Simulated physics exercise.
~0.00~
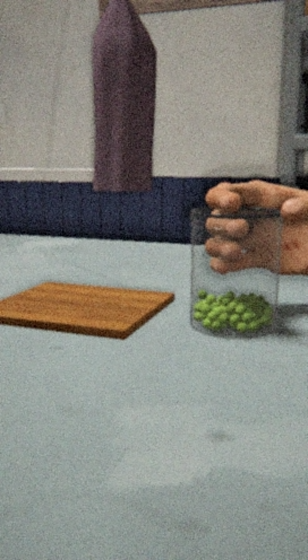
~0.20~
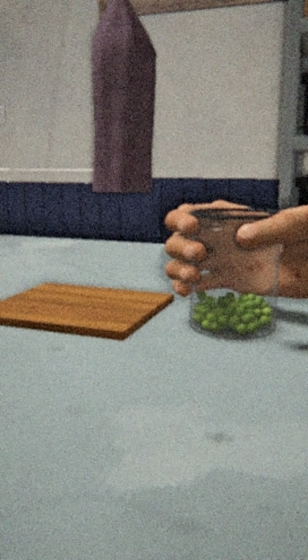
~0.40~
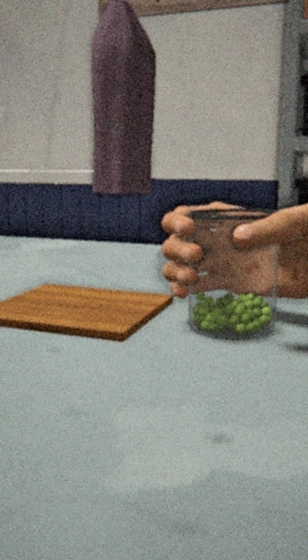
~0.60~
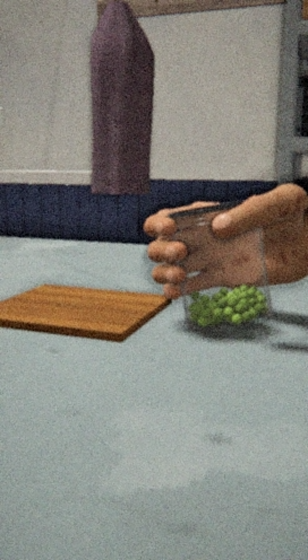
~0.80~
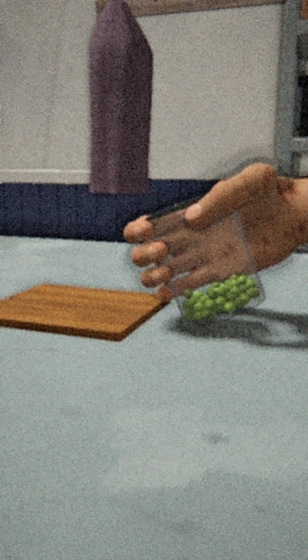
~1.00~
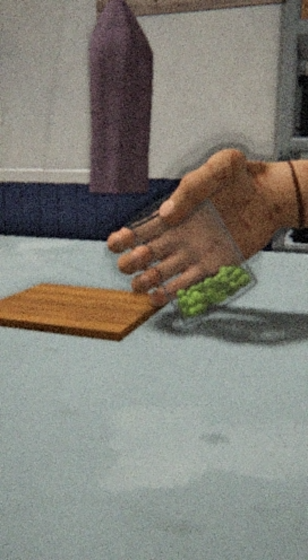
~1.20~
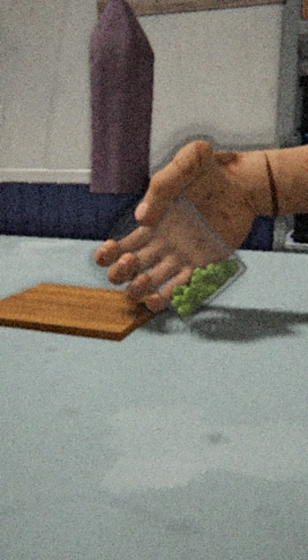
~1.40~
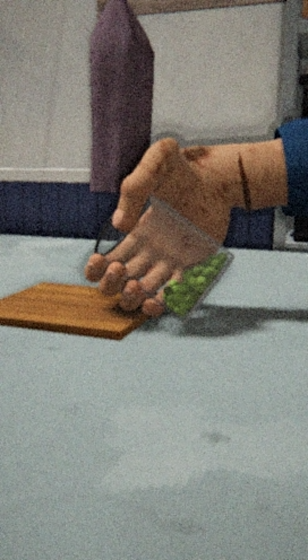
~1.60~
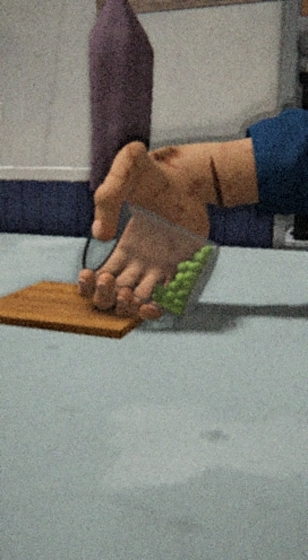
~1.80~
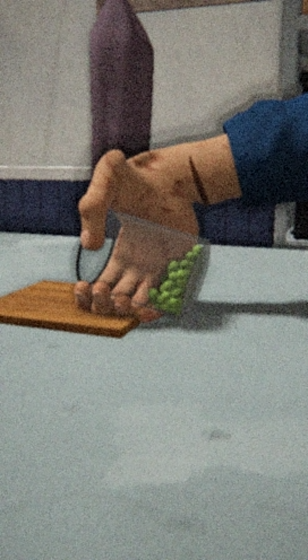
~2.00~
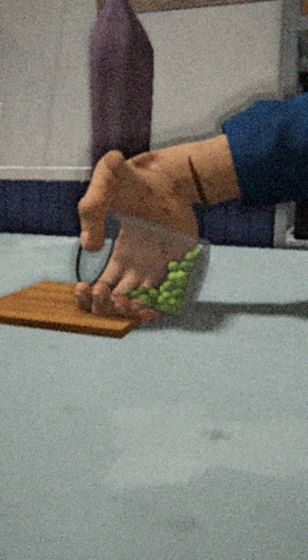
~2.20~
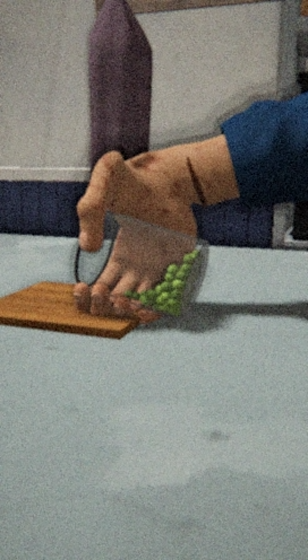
The video shows a hand gripping a clear jar of small green balls on a pale tabletop, tilting it leftward until it lies nearly sideways against the edge of a wooden board. The hand holds it there, and the balls shift along the jar's side but stay inside.
